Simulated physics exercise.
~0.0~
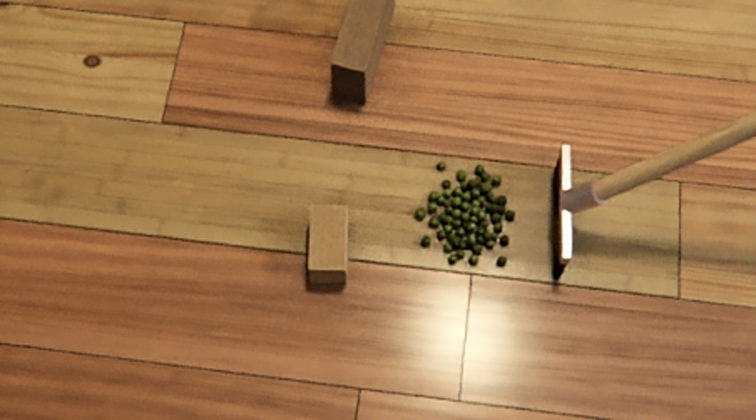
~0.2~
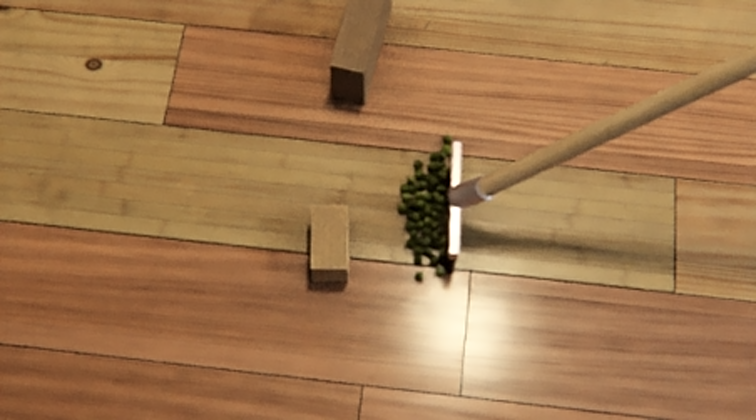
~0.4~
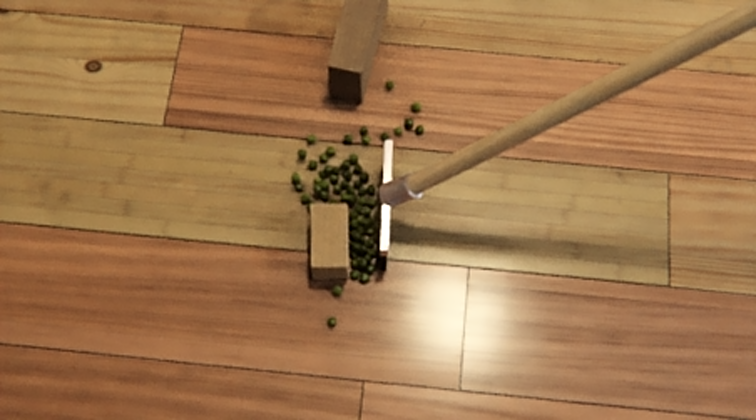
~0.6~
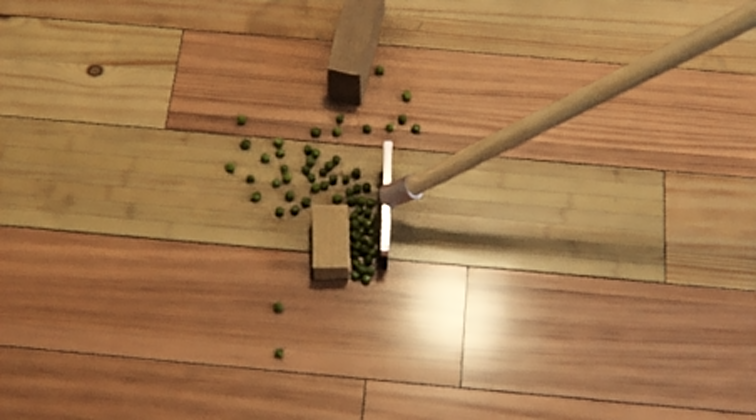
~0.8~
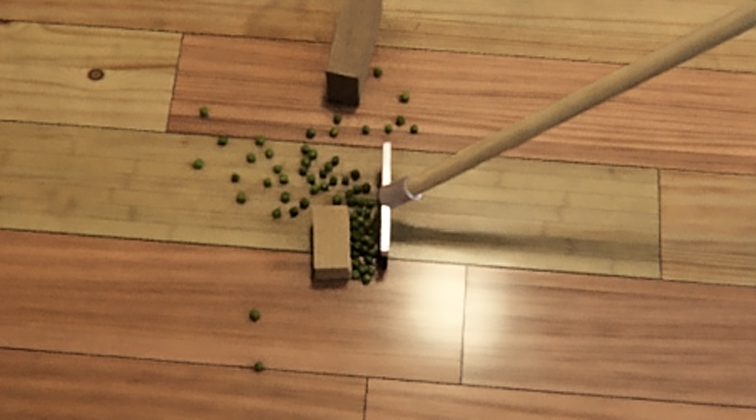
Squeegee pushing a pile of small green olives left across a wooden floor, stopping near a block as many scatter beyond.
